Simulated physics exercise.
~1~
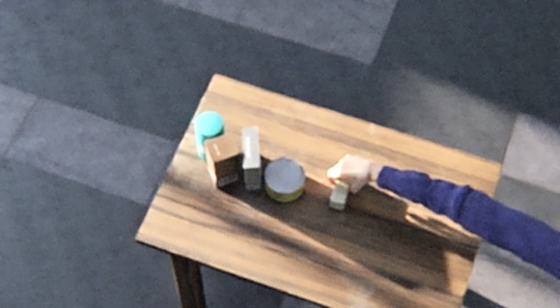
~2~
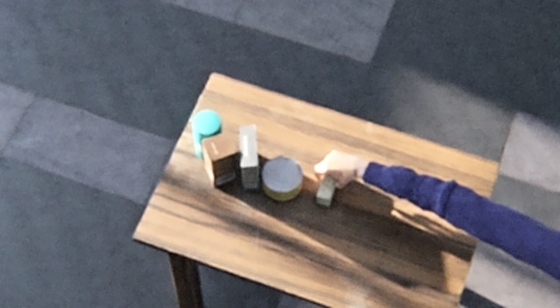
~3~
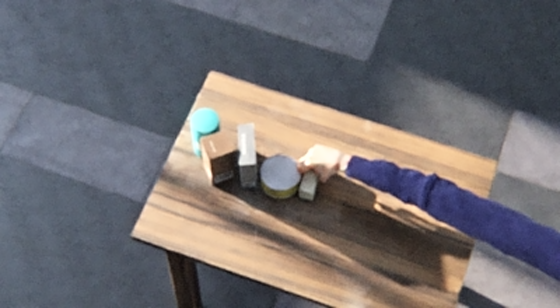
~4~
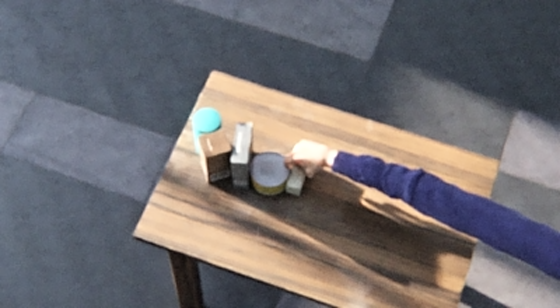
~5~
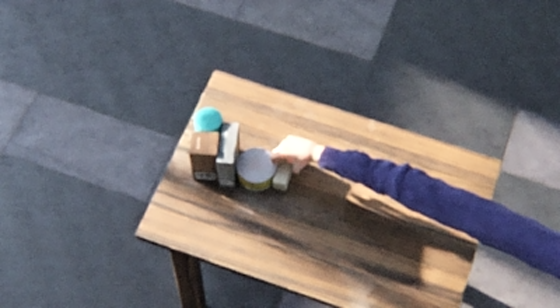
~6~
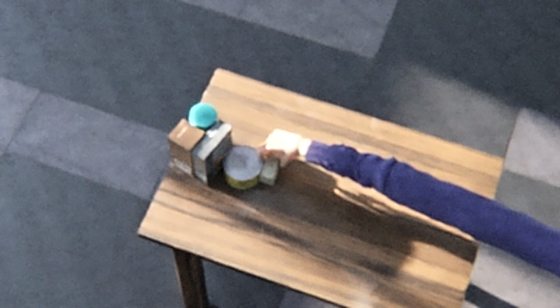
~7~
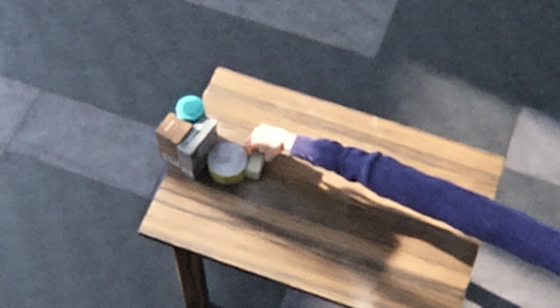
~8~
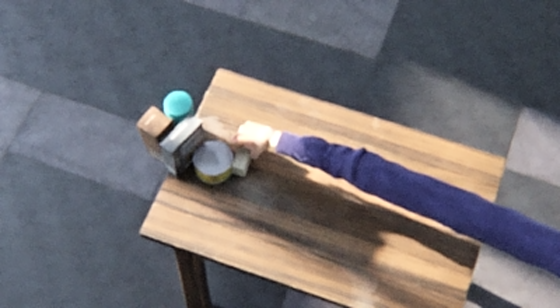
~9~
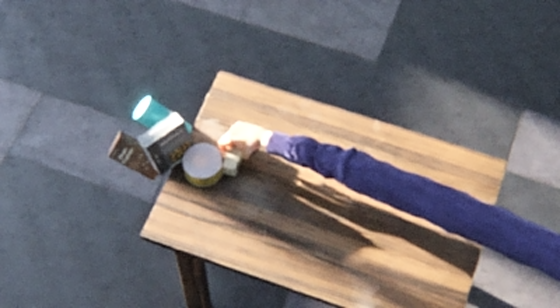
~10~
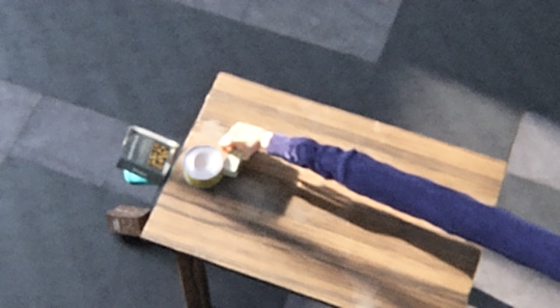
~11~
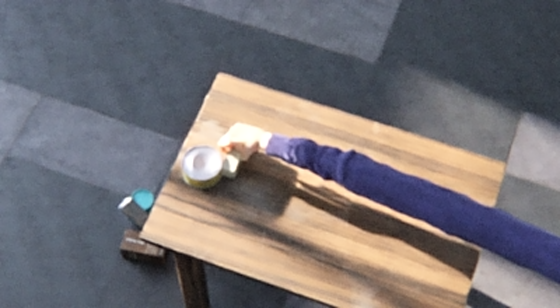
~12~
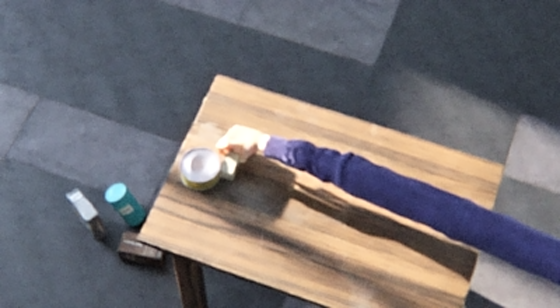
On a wooden table, a hand in a dark blue sleeve pushed a small block left against a round yellow tub, shoving the items ahead until a brown carton, turquoise jar and grey packet fell to the floor, leaving the tub near the edge.
